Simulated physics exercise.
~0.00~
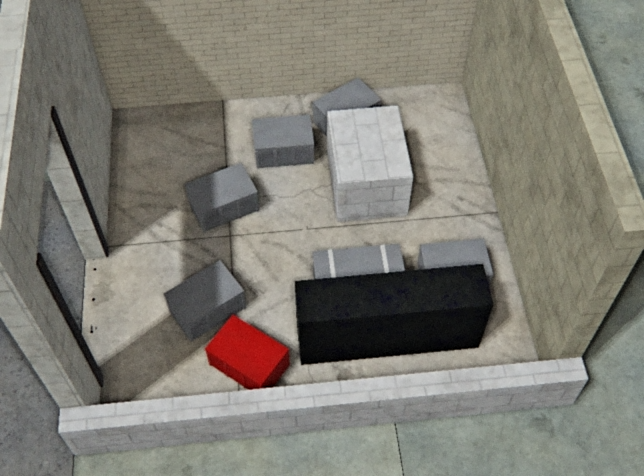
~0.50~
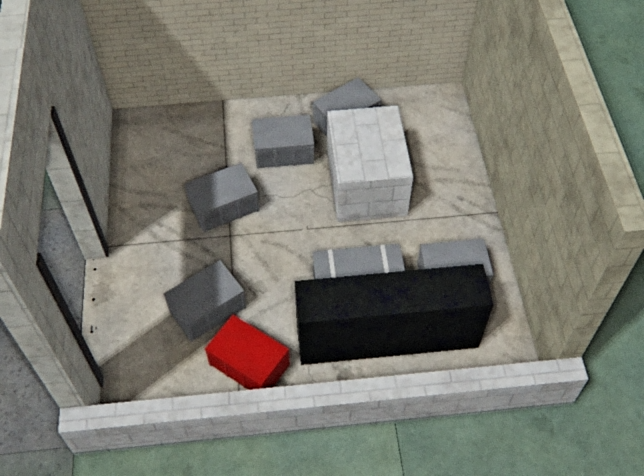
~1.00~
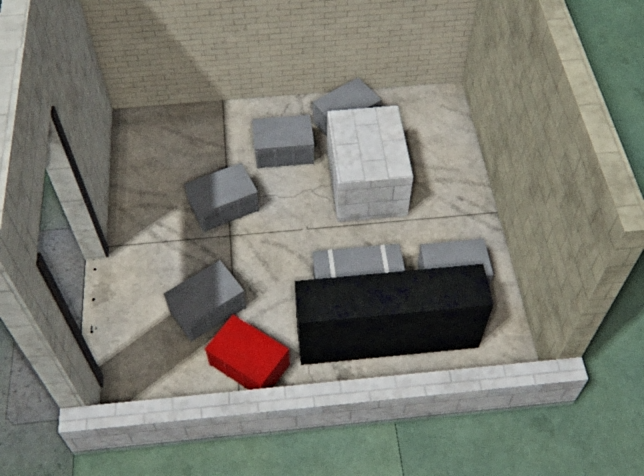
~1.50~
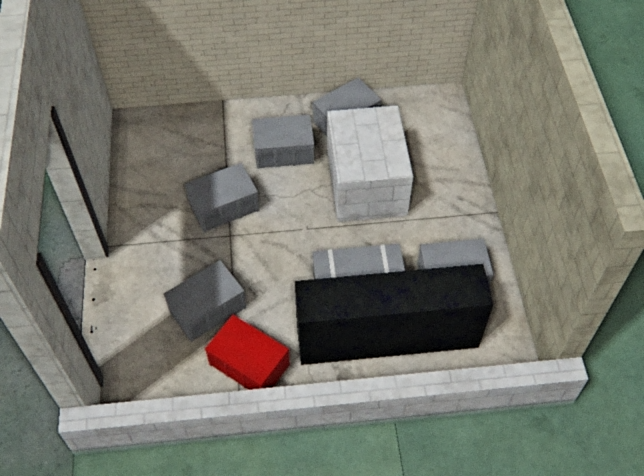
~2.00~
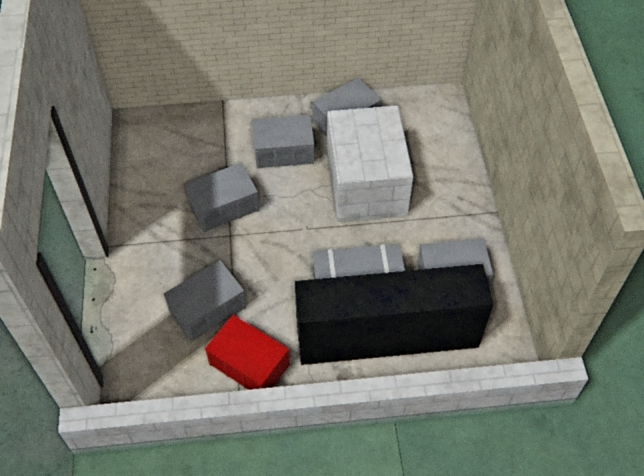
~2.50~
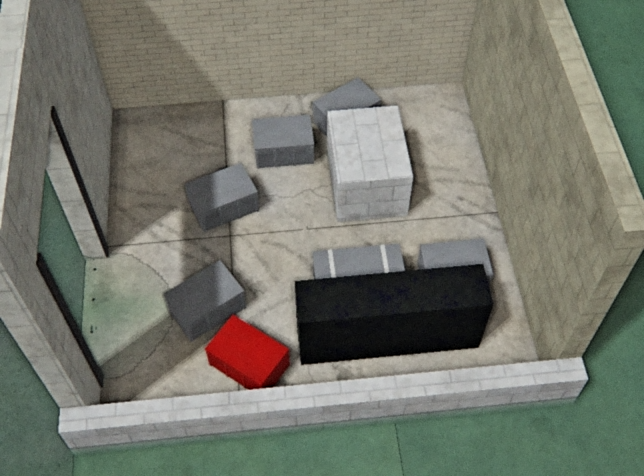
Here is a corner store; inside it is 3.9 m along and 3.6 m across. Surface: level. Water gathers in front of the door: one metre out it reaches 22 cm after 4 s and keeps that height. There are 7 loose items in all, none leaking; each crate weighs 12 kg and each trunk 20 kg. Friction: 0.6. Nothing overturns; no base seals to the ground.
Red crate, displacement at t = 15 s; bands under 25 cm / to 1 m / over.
Movement: Limited.
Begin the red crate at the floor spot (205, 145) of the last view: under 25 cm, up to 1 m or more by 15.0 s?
Looks like it is pushed slightly.
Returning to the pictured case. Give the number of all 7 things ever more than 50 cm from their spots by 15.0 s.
It adds up to 6.
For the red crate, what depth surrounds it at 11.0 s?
The depth there is around 15 cm.
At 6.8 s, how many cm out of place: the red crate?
20 cm, give or take.
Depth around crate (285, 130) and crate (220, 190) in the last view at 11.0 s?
Roughly 8 and 7 cm.
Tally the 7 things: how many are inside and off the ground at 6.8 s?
Count at that moment: 4.
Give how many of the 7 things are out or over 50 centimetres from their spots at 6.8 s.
3 in all.
After 3.5 s the red crate is near (247, 349), 0.0 m from its start, aground; 0 afloat.
After 6.8 s the red crate is near (272, 355), 0.2 m from its start, afloat; 4 afloat.
After 11.0 s the red crate is near (245, 359), 0.1 m from its start, afloat; 7 afloat.
After 15.0 s the red crate is near (202, 322), 0.4 m from its start, afloat; 7 afloat.
